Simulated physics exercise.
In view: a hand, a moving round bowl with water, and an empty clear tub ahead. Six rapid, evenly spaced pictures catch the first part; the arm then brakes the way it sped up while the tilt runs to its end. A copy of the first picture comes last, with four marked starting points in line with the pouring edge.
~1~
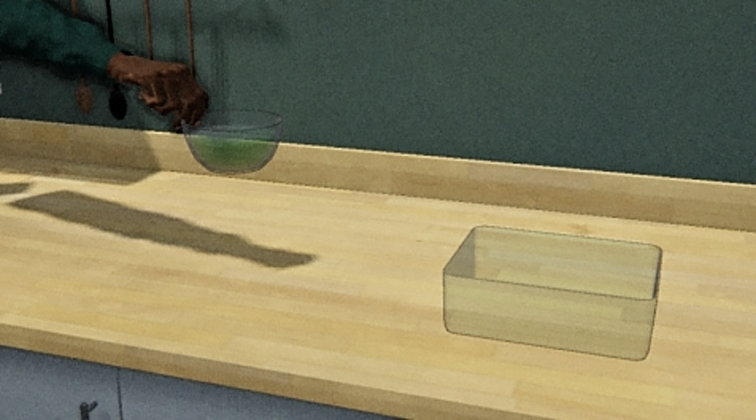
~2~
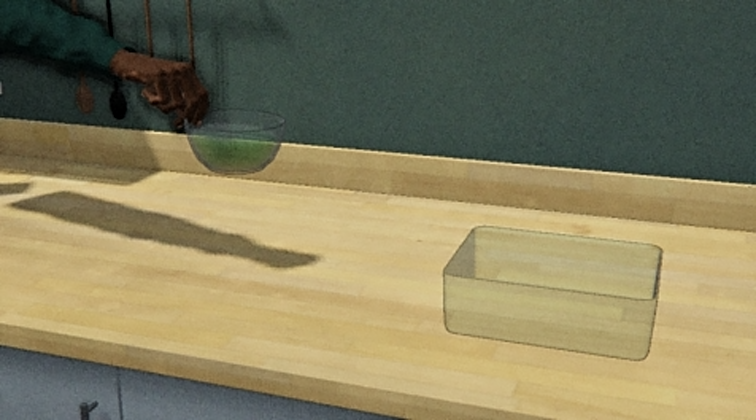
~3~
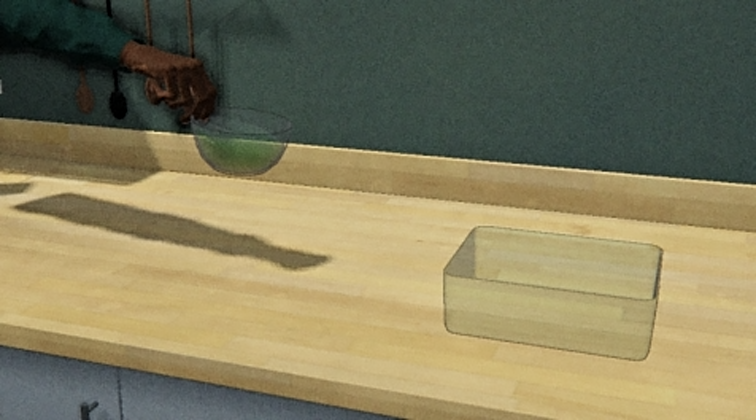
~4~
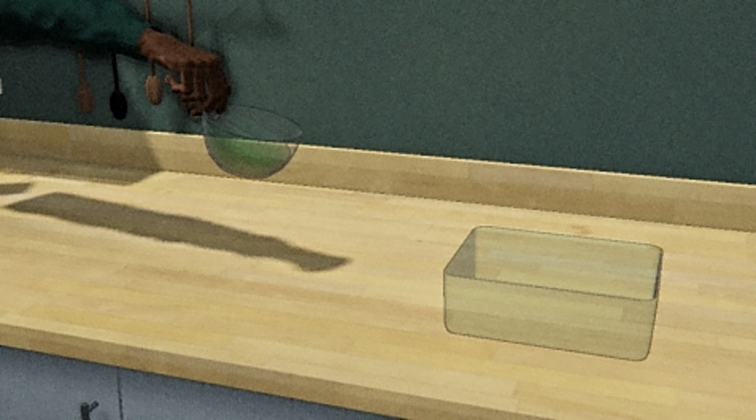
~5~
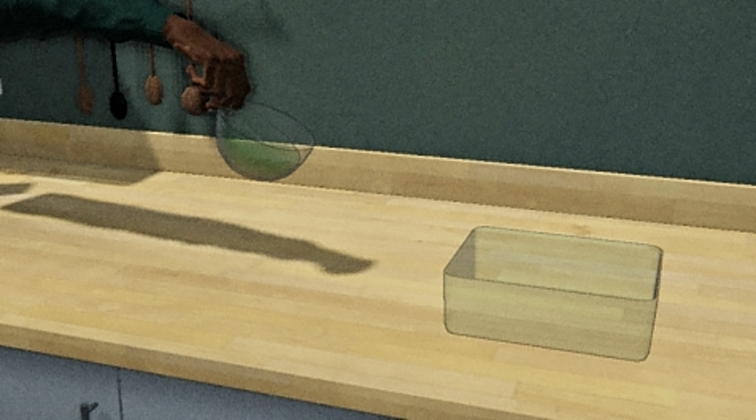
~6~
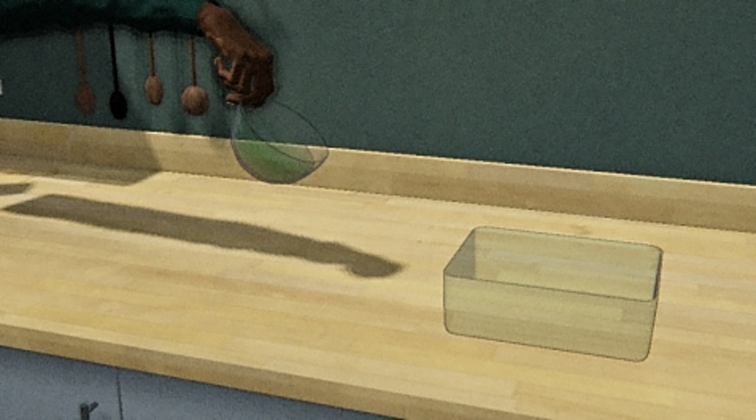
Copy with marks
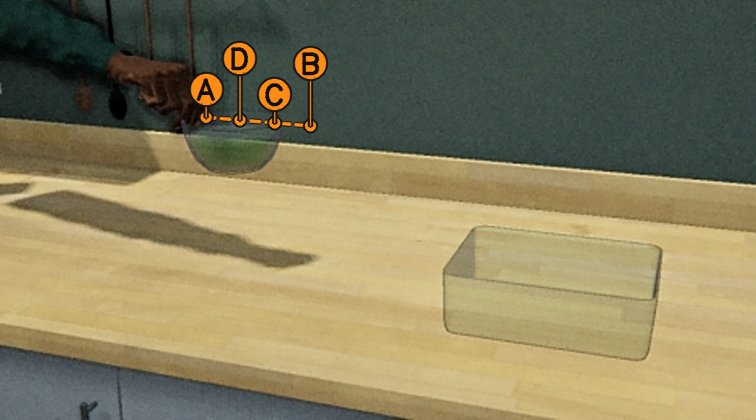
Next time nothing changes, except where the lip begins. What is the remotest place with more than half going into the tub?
B is the one.
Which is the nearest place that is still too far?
Place C.
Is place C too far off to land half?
Yes.
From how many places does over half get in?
One.
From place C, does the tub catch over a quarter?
No, it does not.
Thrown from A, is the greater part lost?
Yes, that goes wrong.
On the marked copy, A at (206, 117); B at (310, 125); C at (274, 122); D at (239, 120).
With A, about 0 % lands in the tub, 100 % falls short.
With B, about 76 % lands in the tub, 12 % falls short and 12 % goes beside or beyond.
With C, about 9 % lands in the tub, 85 % falls short and 5 % goes beside or beyond.
With D, about 0 % lands in the tub, 96 % falls short and 4 % goes beside or beyond.
